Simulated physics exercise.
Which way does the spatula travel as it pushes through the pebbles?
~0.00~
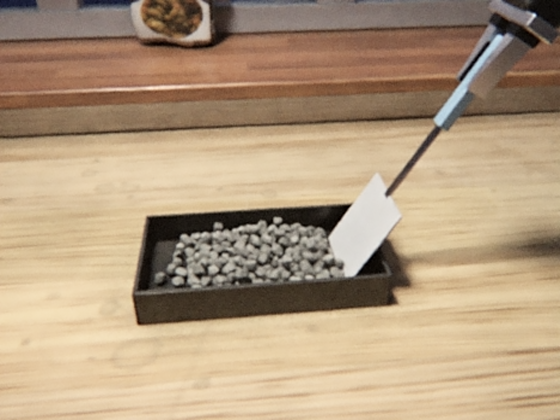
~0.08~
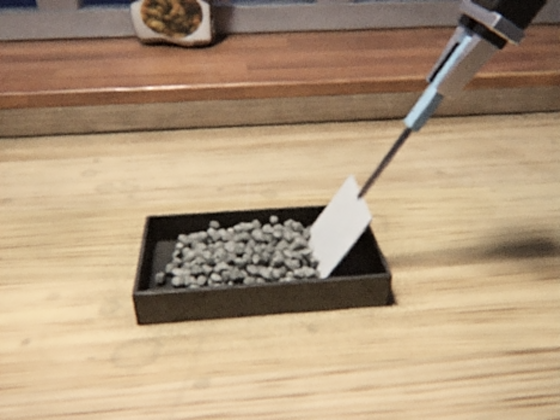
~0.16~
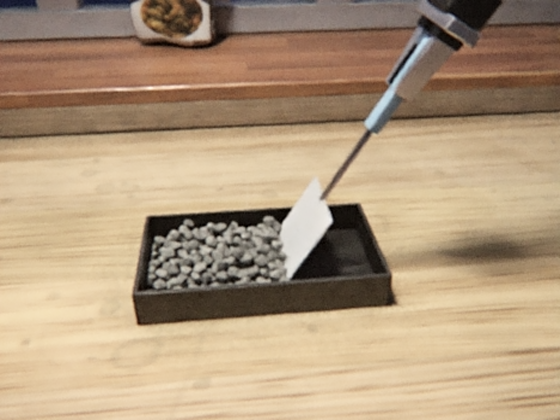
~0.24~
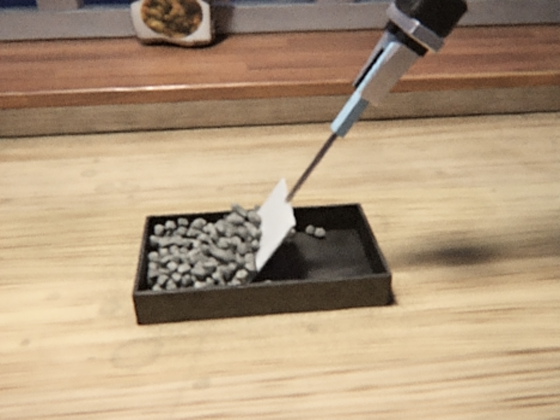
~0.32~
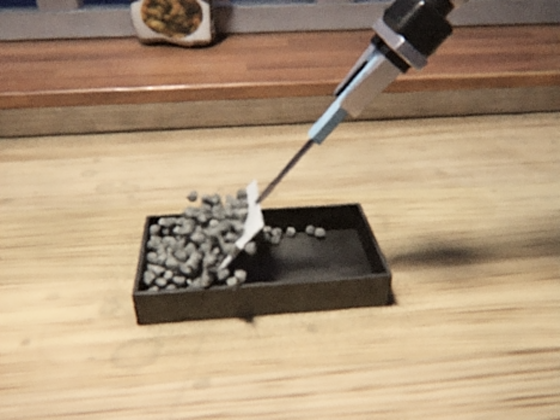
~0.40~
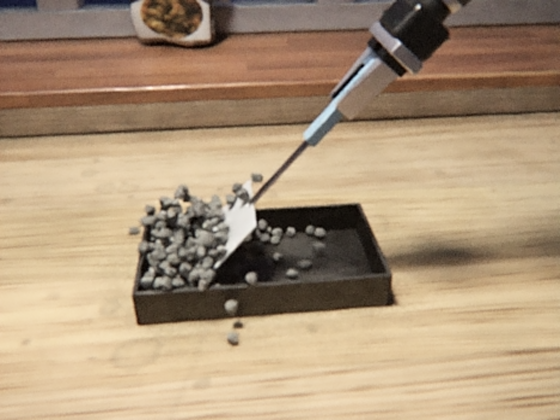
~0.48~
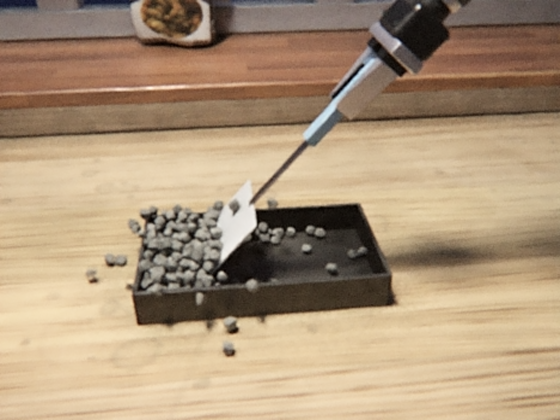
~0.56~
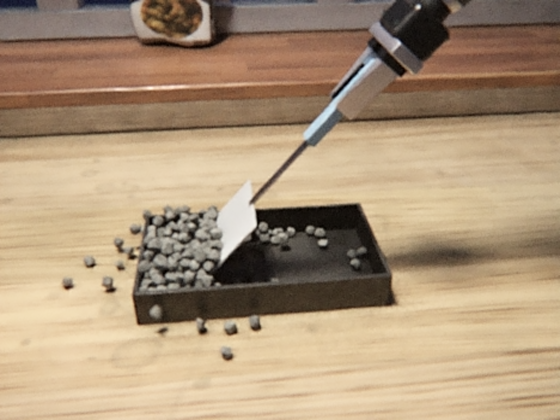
The spatula moves to the left, pushing the pebbles toward that end of the tray.
A spatula pushes gray pebbles across a black tray, and some spill onto the table.
